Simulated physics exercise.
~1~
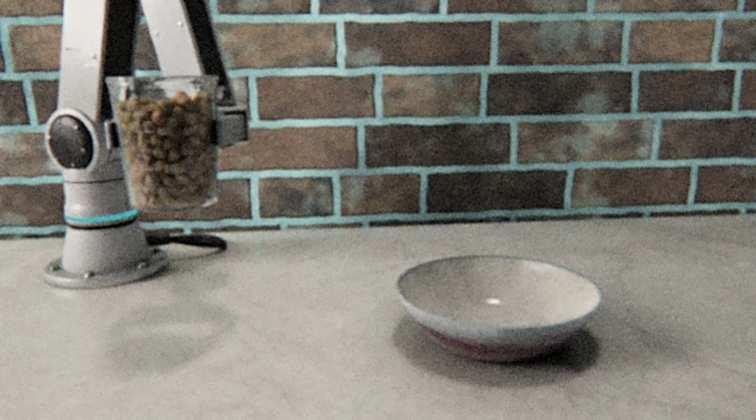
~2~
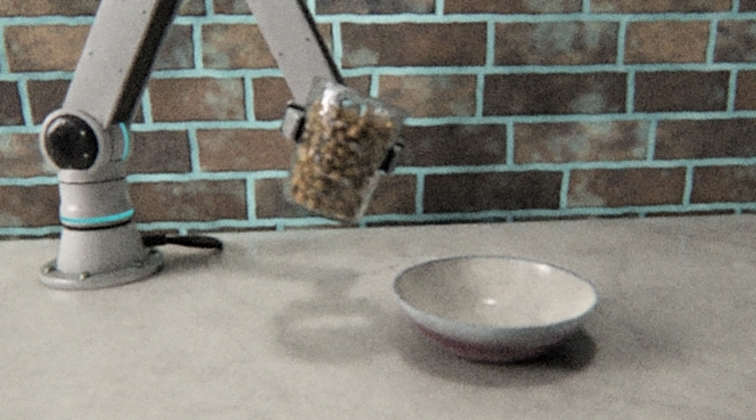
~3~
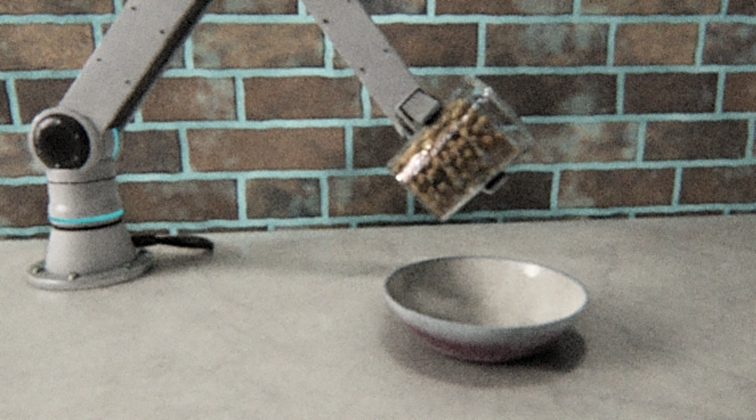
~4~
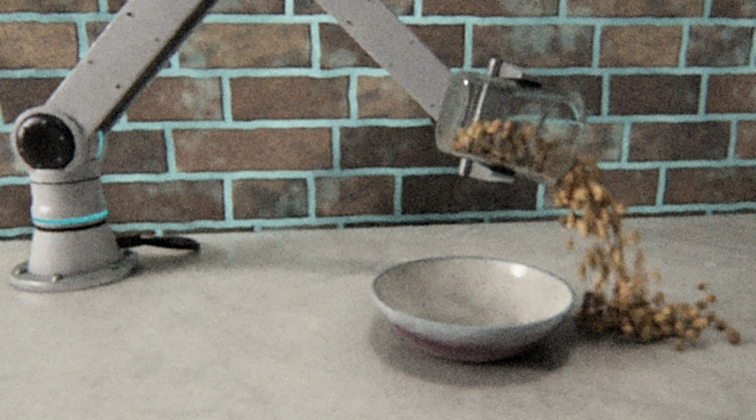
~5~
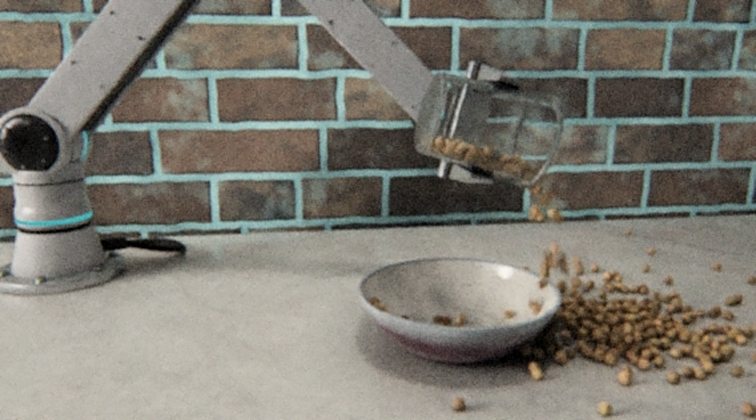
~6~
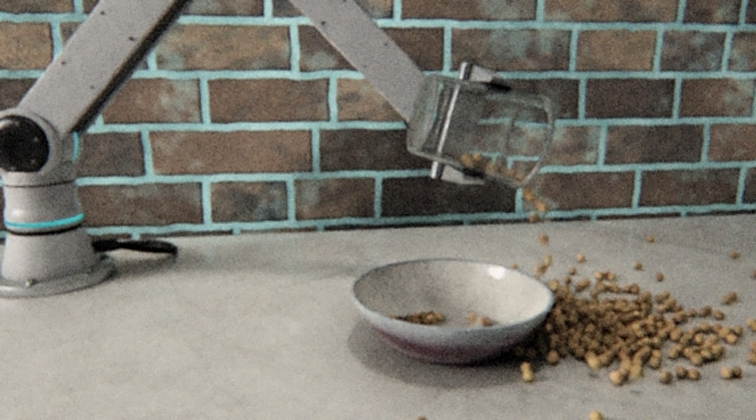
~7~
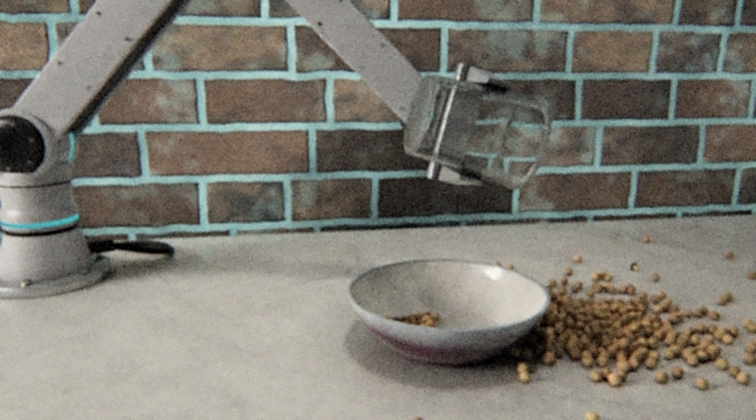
The footage shows a robotic arm carrying a clear cup of dried chickpeas to the right and tipping it past a shallow bowl on a grey tabletop. Most spill onto the table beside the bowl, only a few land inside, and the emptied cup stays tilted above.
